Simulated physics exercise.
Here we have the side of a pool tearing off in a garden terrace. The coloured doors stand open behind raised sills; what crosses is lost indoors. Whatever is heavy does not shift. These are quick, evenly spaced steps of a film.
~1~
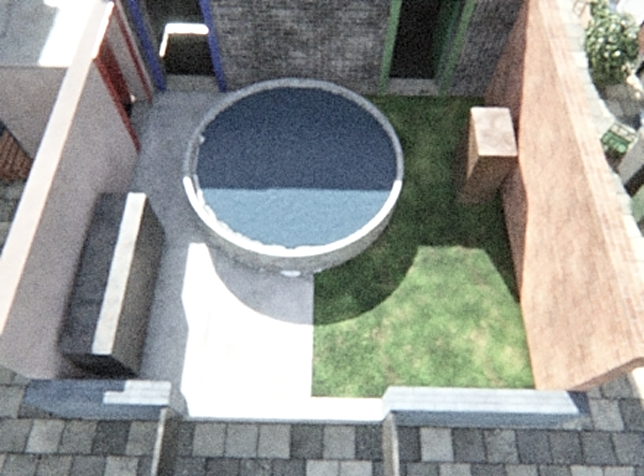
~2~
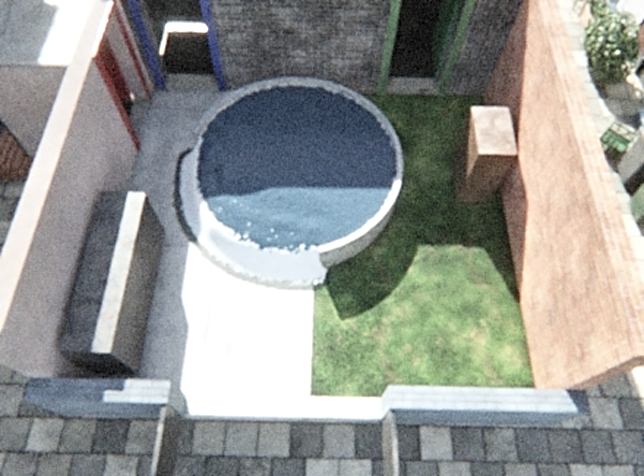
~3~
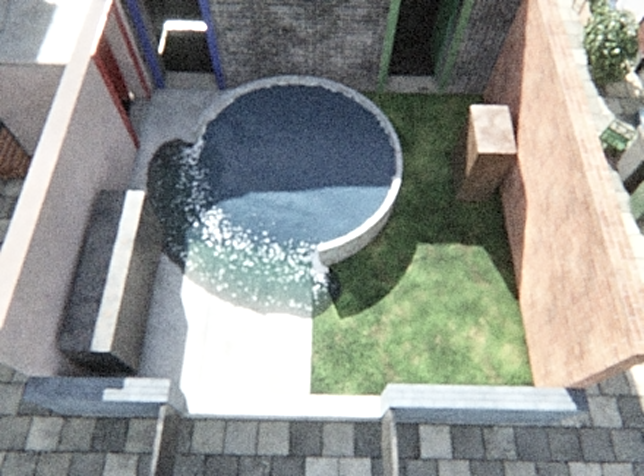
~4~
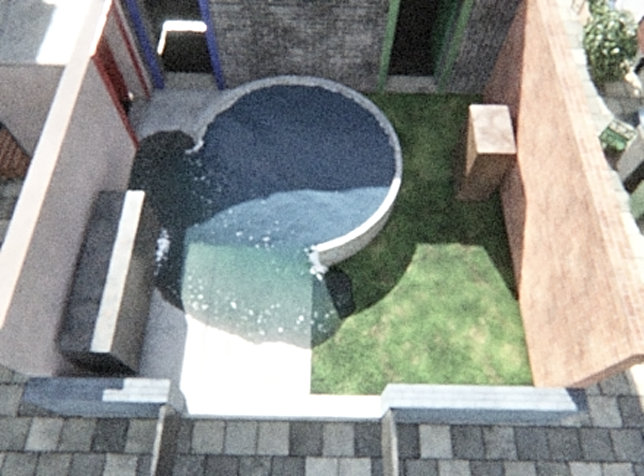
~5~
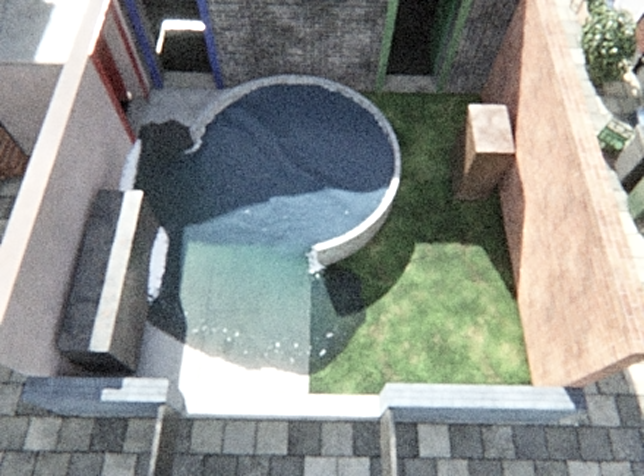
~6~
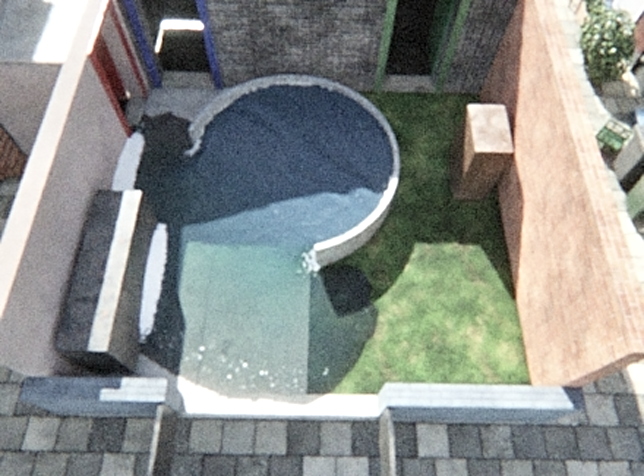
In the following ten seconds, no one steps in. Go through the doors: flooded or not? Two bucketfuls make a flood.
One by one: The blue door will break the limit. The red door will break the limit. The green door will respect the limit.
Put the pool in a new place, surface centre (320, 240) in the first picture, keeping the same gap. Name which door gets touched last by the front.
The one in green.
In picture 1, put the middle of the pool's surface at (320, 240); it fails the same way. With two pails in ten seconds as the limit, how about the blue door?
In short, the blue door overshoots the limit.
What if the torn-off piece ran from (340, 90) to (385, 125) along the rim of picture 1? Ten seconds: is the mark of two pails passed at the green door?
I'd say green door tops the limit.
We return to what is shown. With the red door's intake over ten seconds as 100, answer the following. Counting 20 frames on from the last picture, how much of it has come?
Close to 10 percent.
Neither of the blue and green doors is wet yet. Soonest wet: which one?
I'd say the blue door.
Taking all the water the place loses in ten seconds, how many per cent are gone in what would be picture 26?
Close to 40 per cent, I'd say.
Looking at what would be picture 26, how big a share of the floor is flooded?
The answer is around 55 per cent.
A moment on, water covers 45 % of the floor; the blue door not reached, the red door under two buckets in, the green door not reached.
Next, water covers 50 % of the floor; the blue door under two buckets in, the red door under two buckets in, the green door not reached.
Then, water covers 55 % of the floor; the blue door over two buckets in, the red door under two buckets in, the green door not reached.
Later, water covers 85 % of the floor; the blue door far over two buckets in, the red door over two buckets in, the green door wet at the sill, nothing in.
In the end, water covers 95 % of the floor; the blue door far over two buckets in, the red door far over two buckets in, the green door wet at the sill, nothing in.
